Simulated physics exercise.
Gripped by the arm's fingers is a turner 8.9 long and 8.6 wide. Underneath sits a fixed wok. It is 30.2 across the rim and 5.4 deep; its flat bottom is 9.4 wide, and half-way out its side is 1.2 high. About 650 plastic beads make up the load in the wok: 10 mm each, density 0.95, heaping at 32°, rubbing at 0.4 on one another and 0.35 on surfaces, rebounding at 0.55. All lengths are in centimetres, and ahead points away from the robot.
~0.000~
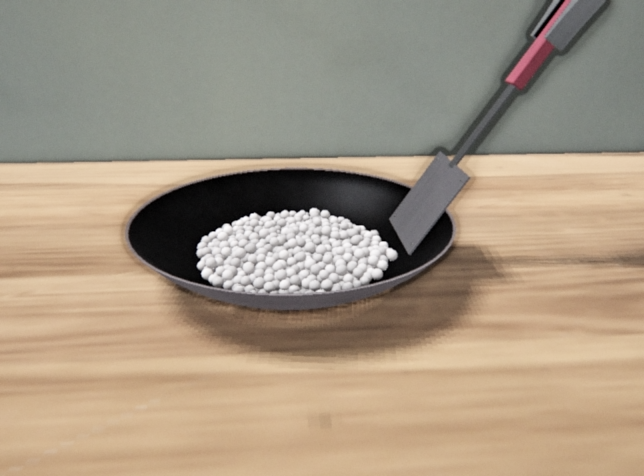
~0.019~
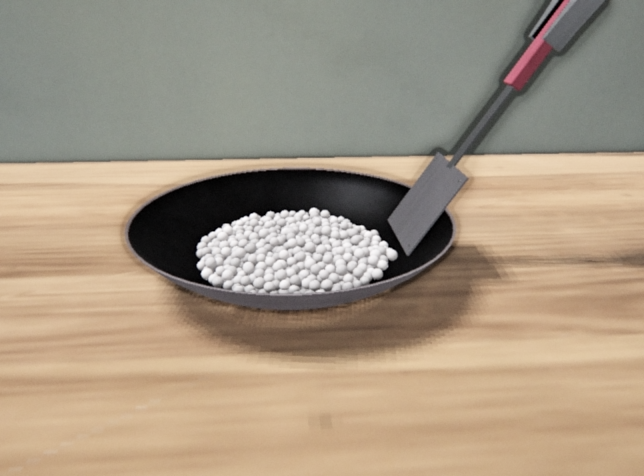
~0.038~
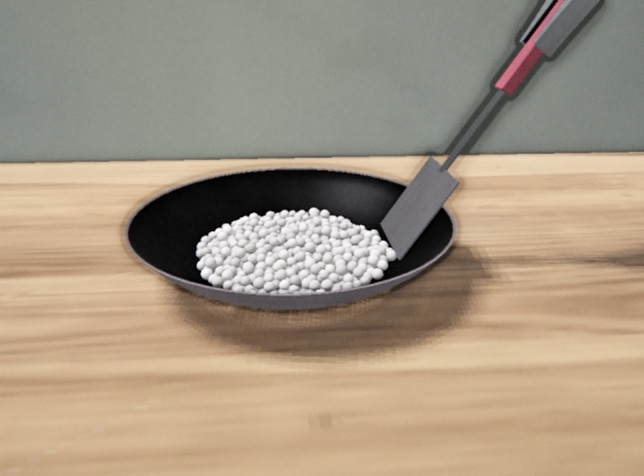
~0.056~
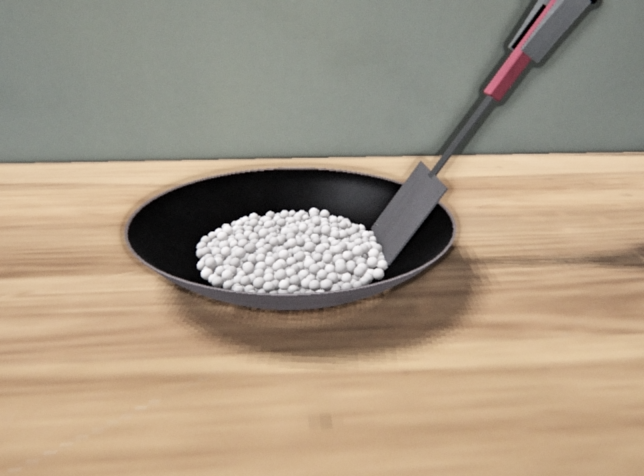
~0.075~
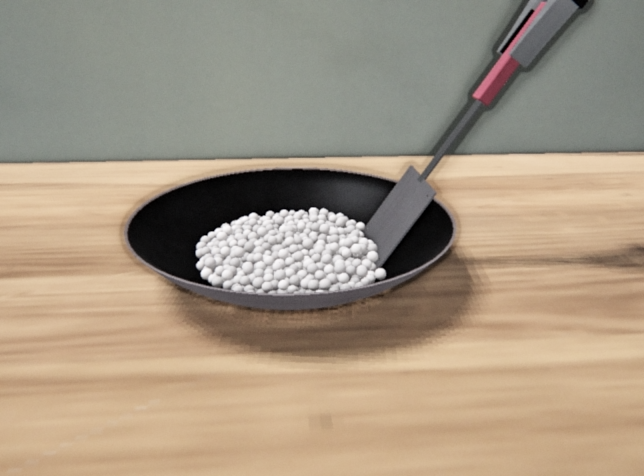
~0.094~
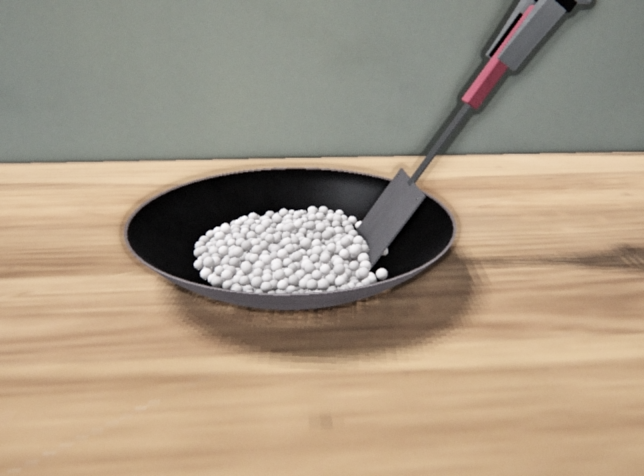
The clip opens on a dark wok of small white beads on a wooden surface, with a gray turner in robotic fingers angled into its right side. The turner slides slowly left and slightly down into the heap's right edge, nudging the nearest beads left while a few sit loose beside the blade.
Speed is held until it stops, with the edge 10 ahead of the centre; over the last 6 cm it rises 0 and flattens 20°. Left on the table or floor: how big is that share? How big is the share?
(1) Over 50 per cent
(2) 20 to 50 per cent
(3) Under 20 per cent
Under 20 per cent (3).
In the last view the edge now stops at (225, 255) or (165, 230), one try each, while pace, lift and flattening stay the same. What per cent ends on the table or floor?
Respectively about 0 and 25 percent end on the table or floor.
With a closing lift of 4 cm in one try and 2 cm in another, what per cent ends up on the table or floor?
I'd put it near 5 in a hundred, then near 5 in a hundred.
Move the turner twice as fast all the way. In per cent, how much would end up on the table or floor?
Near 25 %.
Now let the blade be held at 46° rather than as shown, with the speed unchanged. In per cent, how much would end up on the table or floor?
It would then be close to 5 %.
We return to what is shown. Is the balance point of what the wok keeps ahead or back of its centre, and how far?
Some 5.0 cm ahead of the centre.
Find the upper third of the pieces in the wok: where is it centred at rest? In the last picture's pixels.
Pixel estimate: About (176, 229).
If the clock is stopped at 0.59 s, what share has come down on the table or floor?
It is near 10 percent.
By 0.21 s, sloping 57°, highest piece 4 above the table; 647 in the wok.
By 0.33 s, sloping 51°, highest piece 6 above the table; 647 in the wok.
By 0.59 s, sloping 37°, highest piece 7 above the table; 584 in the wok, 62 on the table or floor, 1 on the blade or in flight.
By 1.64 s, sloping 37°, highest piece 7 above the table; 582 in the wok, 65 on the table or floor.
Final count, 582 in the wok, 65 on the table or floor. That is 10 % on the table or floor.
